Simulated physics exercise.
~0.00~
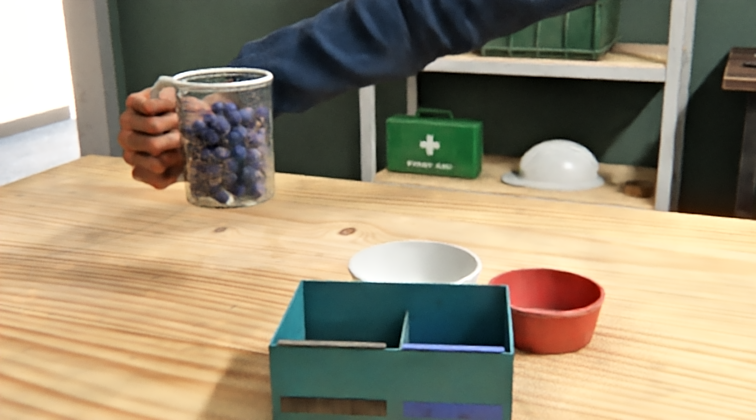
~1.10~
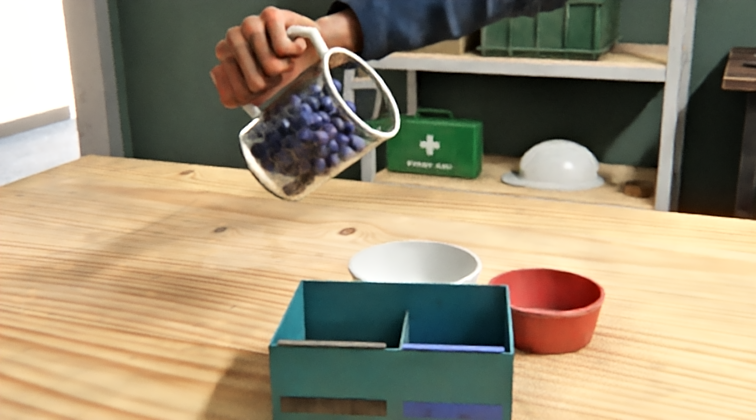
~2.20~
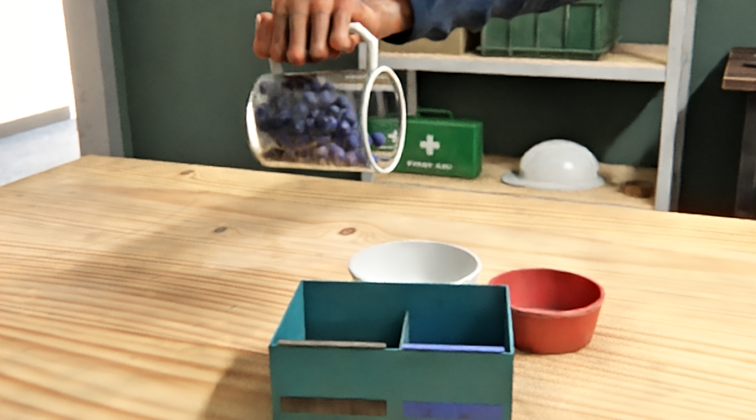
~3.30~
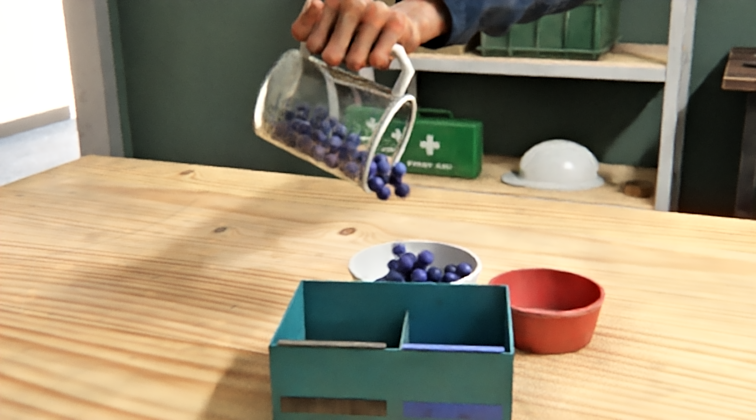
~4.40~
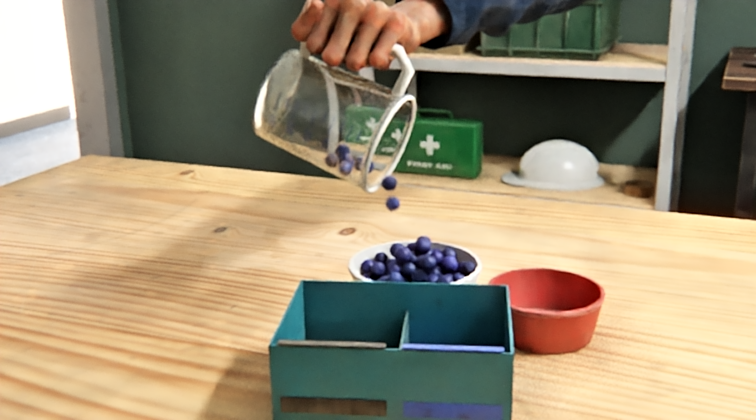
A hand lifts and tips a glass jug, pouring blueberries into a white bowl.
